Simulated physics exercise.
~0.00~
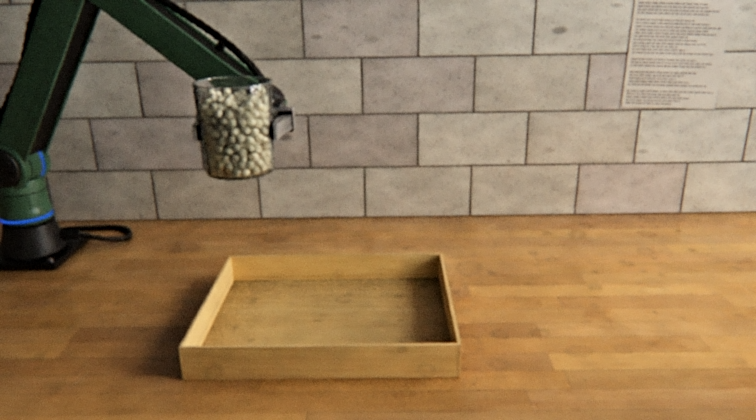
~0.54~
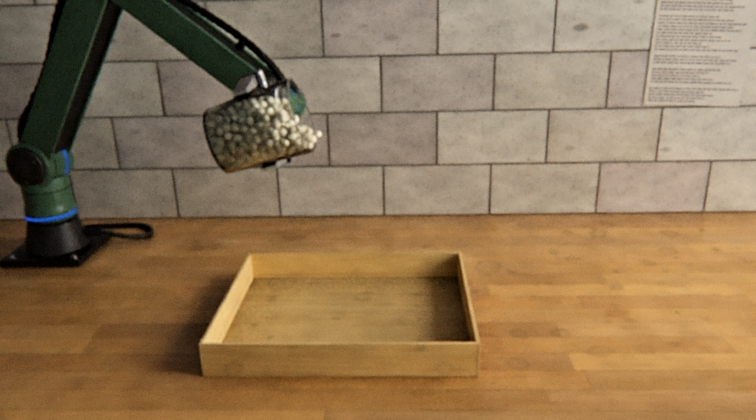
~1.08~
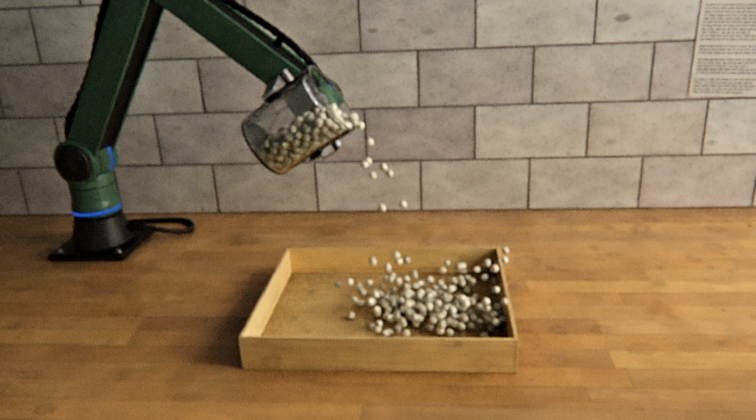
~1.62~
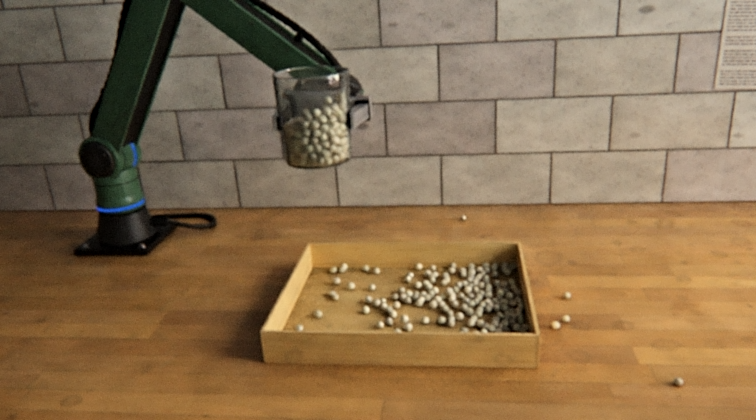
A green robot arm tipped a clear beaker of pale beads over a shallow wooden tray, pouring many of them in, then turned it upright again, still partly full, with beads spread toward the tray's right side and a few scattered on the table.
